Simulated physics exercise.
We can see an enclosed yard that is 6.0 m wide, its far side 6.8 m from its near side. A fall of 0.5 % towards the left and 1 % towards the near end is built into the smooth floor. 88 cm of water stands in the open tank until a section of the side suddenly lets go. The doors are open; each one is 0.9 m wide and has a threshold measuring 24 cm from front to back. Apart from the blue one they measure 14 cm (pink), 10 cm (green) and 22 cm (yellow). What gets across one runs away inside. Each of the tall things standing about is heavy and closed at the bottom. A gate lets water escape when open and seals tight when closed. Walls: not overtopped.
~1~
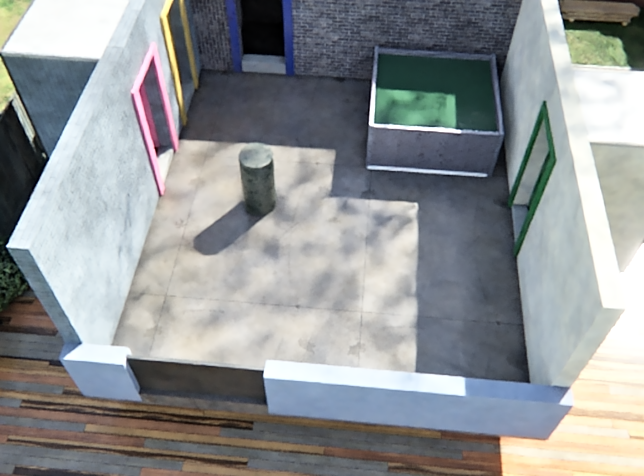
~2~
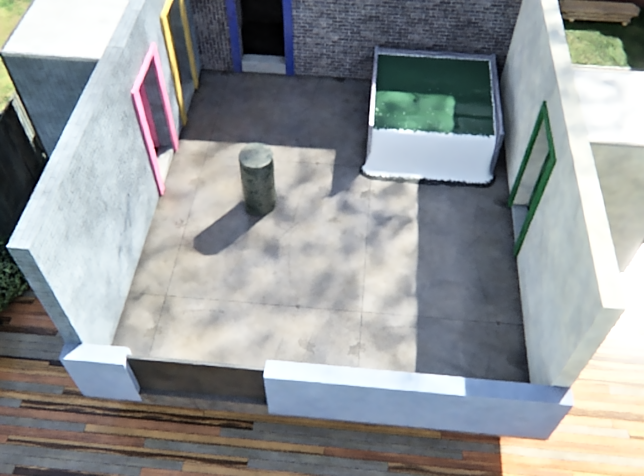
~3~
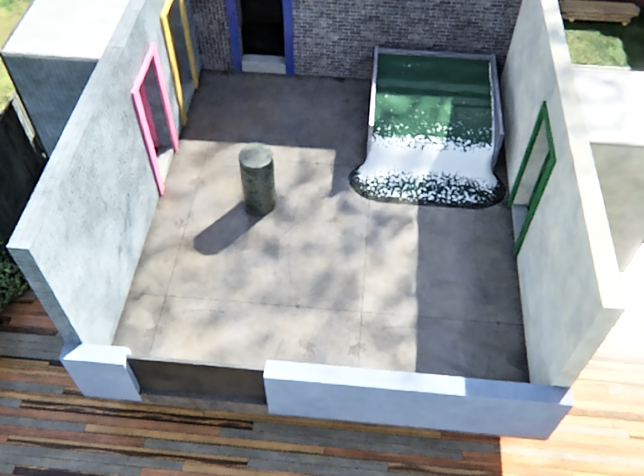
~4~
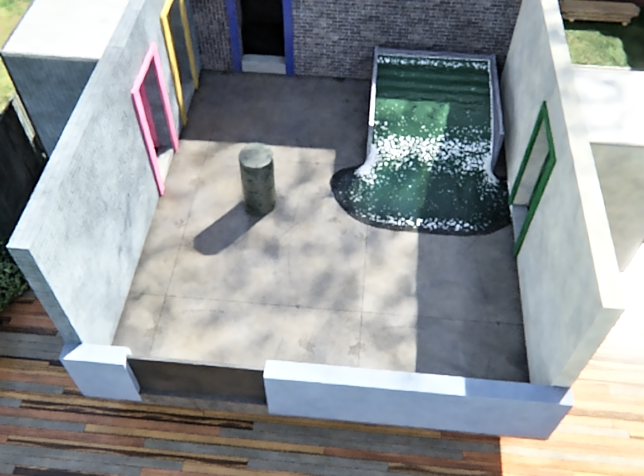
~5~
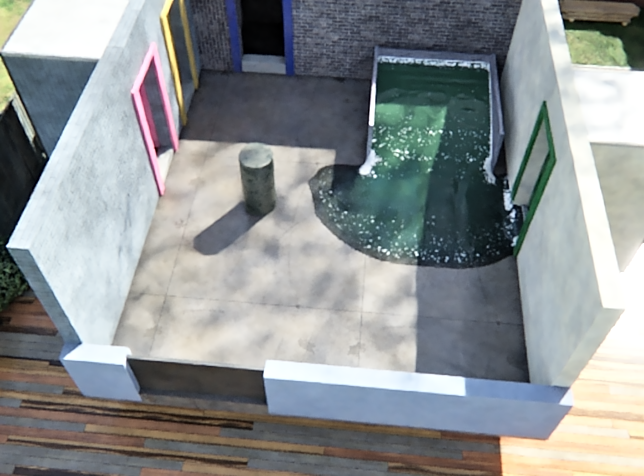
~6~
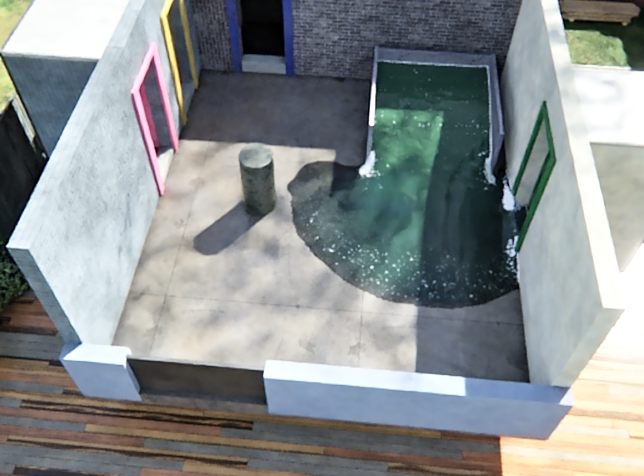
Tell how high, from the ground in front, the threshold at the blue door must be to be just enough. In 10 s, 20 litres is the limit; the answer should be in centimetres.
It must be about 16 cm high.
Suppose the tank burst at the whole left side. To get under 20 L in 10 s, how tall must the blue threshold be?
Then 21 cm.
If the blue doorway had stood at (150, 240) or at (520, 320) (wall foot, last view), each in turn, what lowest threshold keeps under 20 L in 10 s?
About 18 cm, then about 22 cm.
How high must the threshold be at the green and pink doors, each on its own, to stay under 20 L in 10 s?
Close to 18 cm (green) and close to 8.5 cm (pink).
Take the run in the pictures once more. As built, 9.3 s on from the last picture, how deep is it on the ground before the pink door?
About 8.5 cm.
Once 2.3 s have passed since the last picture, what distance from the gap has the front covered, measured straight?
Around 6.4 m from the gap.
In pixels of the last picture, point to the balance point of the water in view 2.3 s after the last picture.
My guess is close to (382, 281).
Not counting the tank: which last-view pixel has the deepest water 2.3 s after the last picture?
Around (103, 374).
Then, 0.7 s after the last picture water covers 50 % of the floor, deepest (53 cm) near (503, 410); it has not reached the blue door.
Then, 2.3 s after the last picture water covers 60 % of the floor, deepest (49 cm) near (103, 374); it has not reached the blue door.
Then, 9.3 s after the last picture water covers 100 % of the floor, deepest (18 cm) near (325, 81); 13 cm at the blue door, 0 litres in over its 25 cm threshold.
At the blue door as built, the water peaked near 22 cm, 5.1 s after the last picture.
Run again over the same 10 s with other heights there, 36 litres in over 14 cm, 5 litres over 19 cm. The limit of 20 litres is kept from about 16 cm up.
